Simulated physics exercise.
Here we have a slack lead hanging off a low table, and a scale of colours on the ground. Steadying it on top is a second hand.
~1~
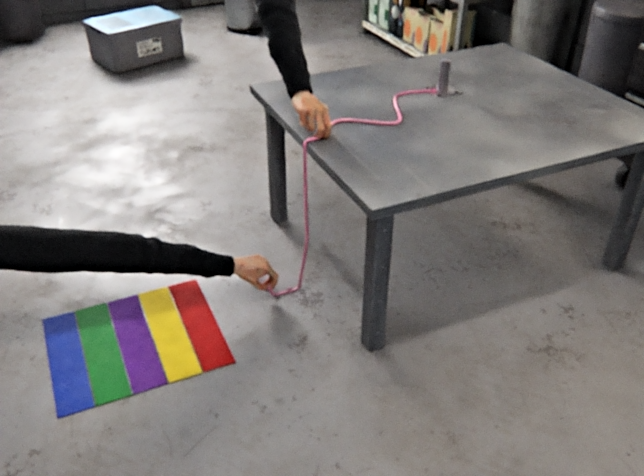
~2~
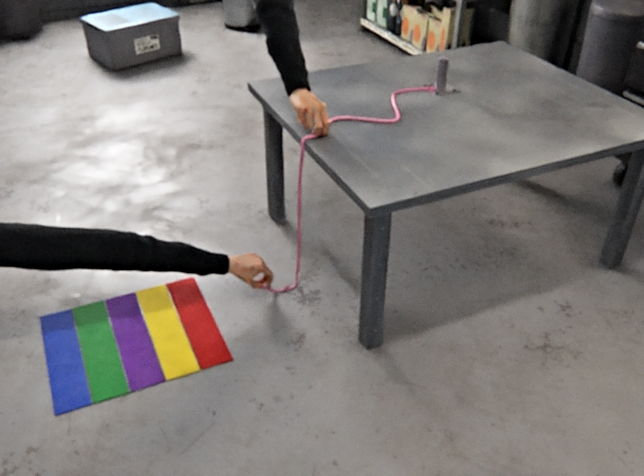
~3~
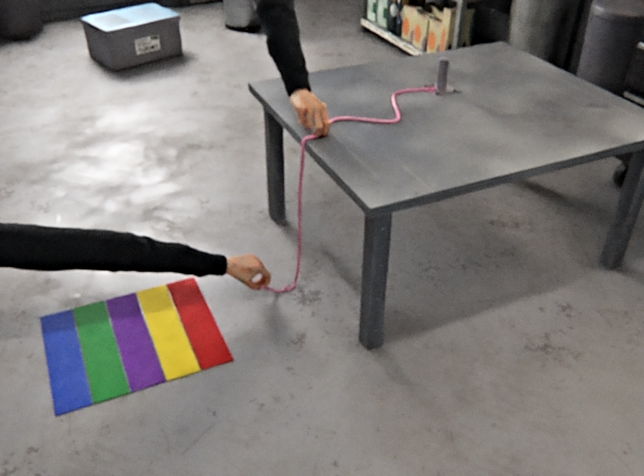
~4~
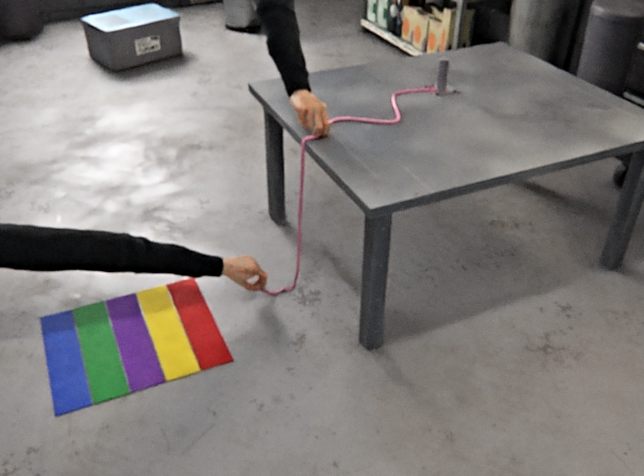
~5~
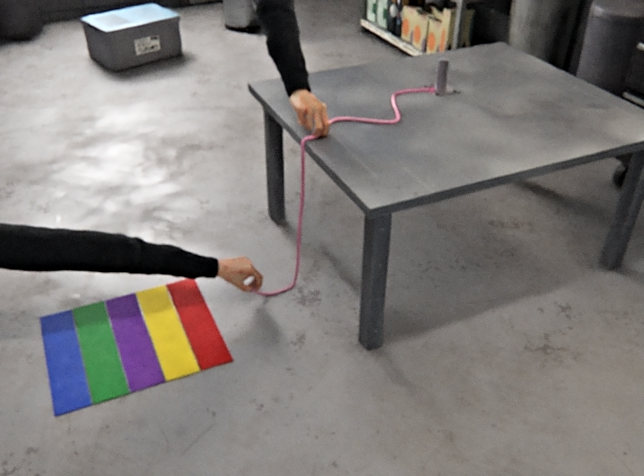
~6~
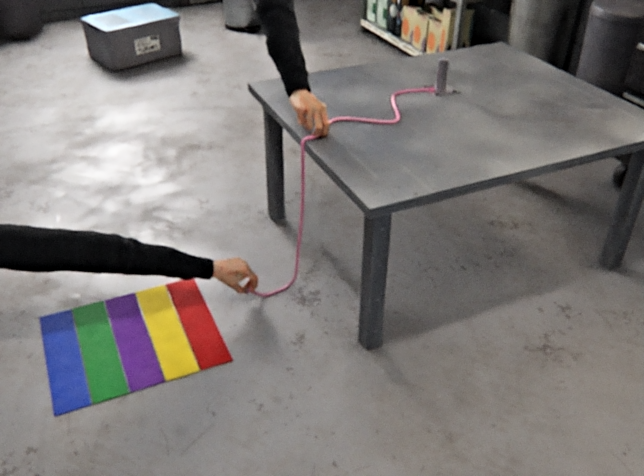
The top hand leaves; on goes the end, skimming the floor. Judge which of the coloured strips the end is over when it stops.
It is over the green strip.
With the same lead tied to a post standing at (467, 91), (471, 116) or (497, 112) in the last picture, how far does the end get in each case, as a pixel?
About (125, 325), then (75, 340), then (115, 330).
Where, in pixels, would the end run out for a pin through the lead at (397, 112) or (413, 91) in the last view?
First try near (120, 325), second near (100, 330).
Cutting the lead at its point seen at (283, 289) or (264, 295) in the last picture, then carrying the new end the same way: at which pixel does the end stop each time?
(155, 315) and (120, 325).
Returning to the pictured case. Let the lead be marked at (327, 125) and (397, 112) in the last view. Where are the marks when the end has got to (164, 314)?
The two spots arrive at (298, 148) and (370, 112).
A little later, end near (164, 314); over yellow.
Next, end near (120, 326); over purple.
When it is tight, end near (93, 334); over green. Over green.
